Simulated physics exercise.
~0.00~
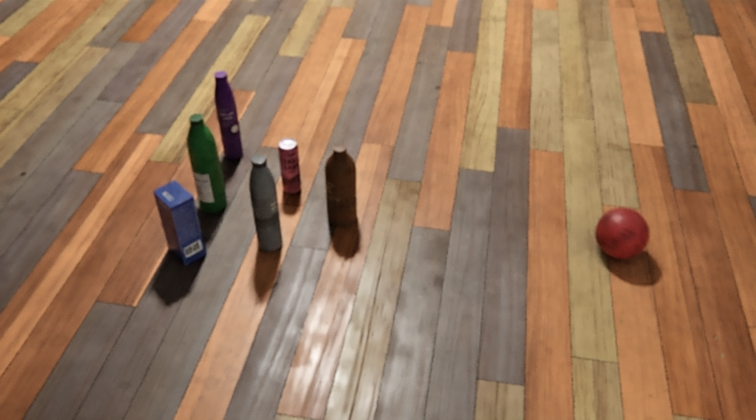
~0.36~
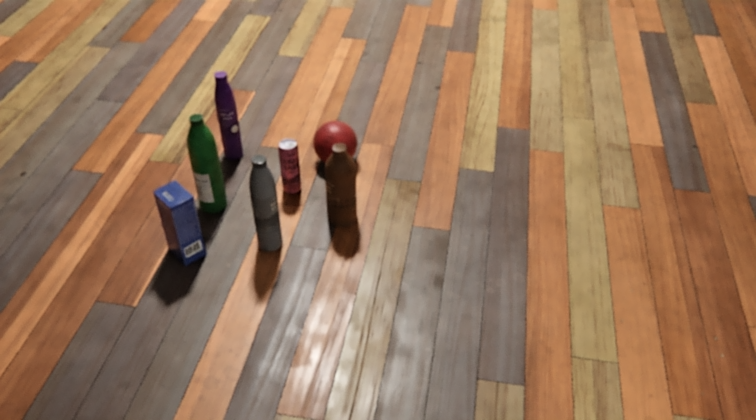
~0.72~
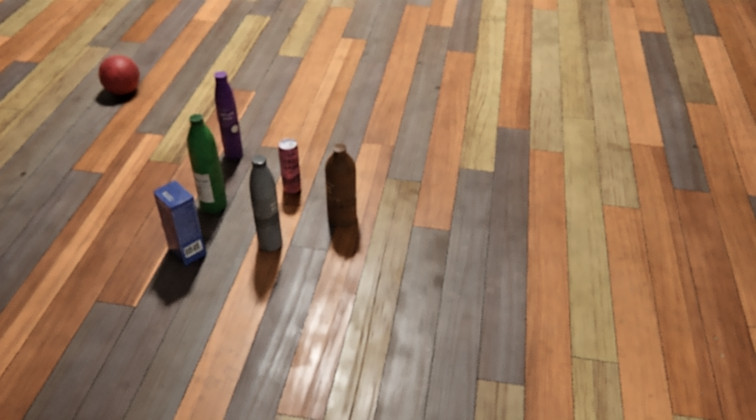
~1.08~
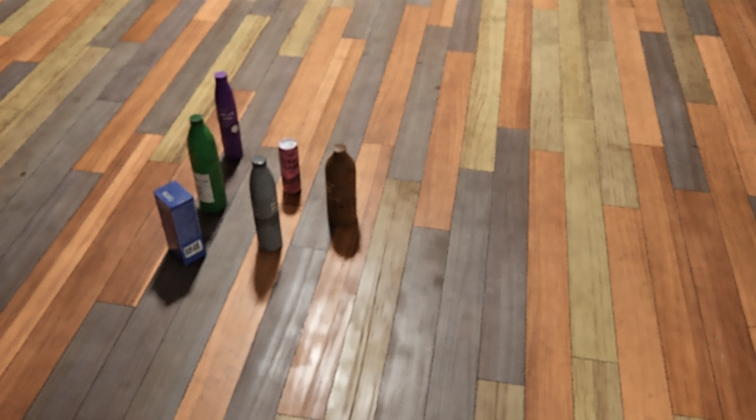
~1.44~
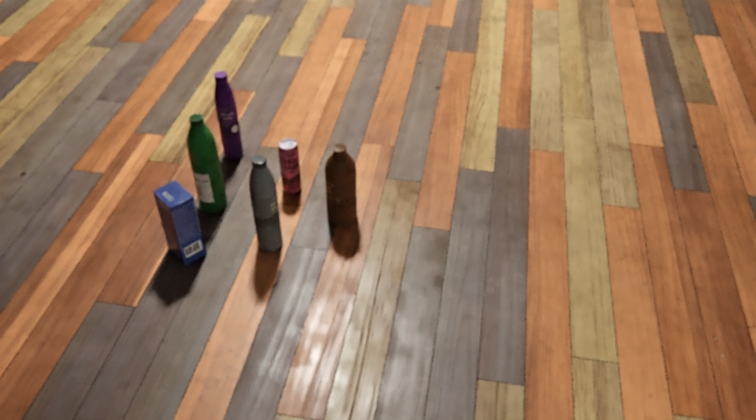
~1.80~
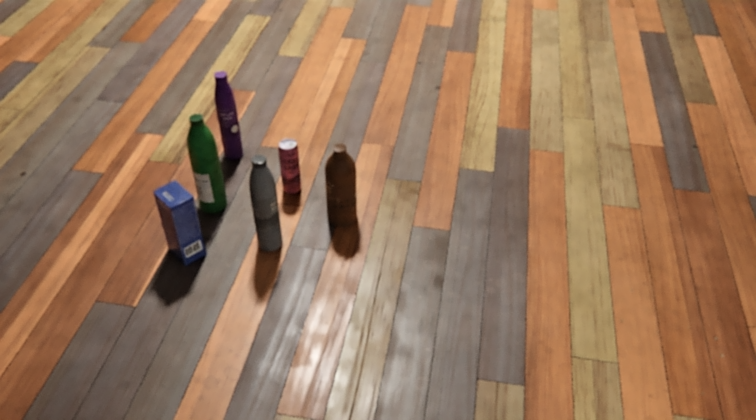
On a wooden floor, a red ball rolls left past six standing items and out of view.
